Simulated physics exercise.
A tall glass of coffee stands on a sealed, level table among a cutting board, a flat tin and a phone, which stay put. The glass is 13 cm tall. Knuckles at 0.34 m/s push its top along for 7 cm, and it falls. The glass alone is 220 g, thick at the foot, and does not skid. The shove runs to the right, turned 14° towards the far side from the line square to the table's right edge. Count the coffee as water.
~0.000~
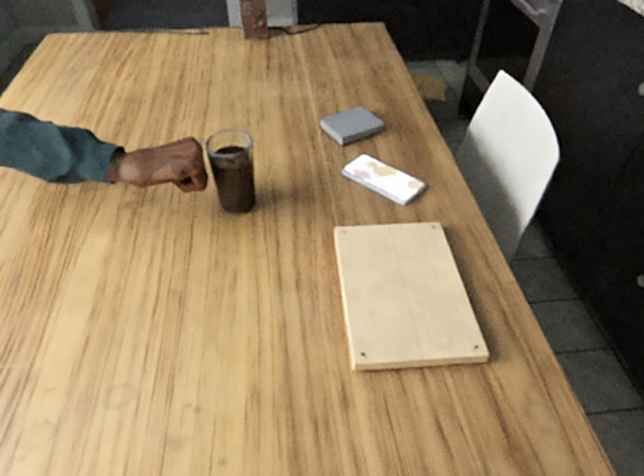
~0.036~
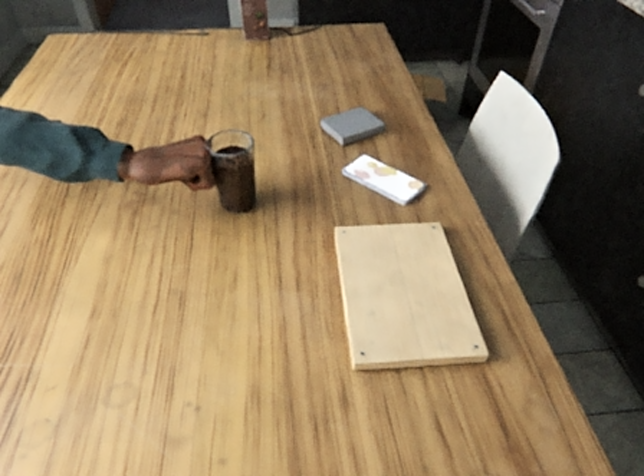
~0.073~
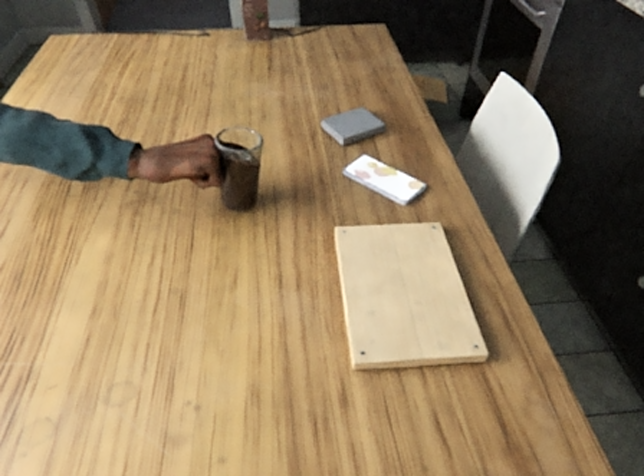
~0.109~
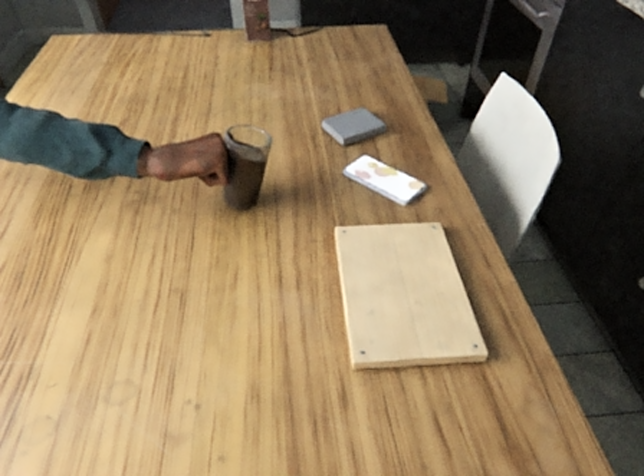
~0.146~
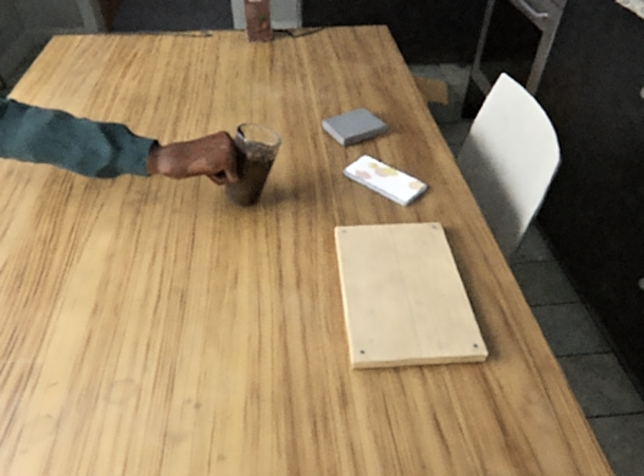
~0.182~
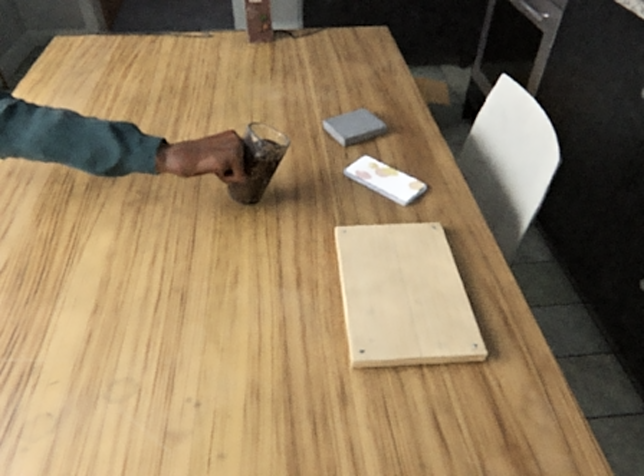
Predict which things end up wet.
The cutting board gets wet, the flat tin gets wet, the phone ends up wet.
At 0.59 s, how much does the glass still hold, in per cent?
About 34 per cent.
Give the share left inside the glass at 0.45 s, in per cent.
Some 62 per cent.
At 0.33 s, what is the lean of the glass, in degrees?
About 70°.
After 0.33 s the tilt is 70° and 97 per cent is in the glass, 0 has run off the table; wet so far, nothing.
After 0.45 s the tilt is 87° and 61 per cent is in the glass, 0 has run off the table; wet so far, phone.
After 0.59 s the tilt is 87° and 34 per cent is in the glass, 0 has run off the table; wet so far, flat tin, phone.
After 0.83 s the tilt is 87° and 18 per cent is in the glass, 16 has run off the table; wet so far, cutting board, flat tin, phone.
In the end 5 per cent is in the glass, 38 has run off the table; wet so far, cutting board, flat tin, phone.
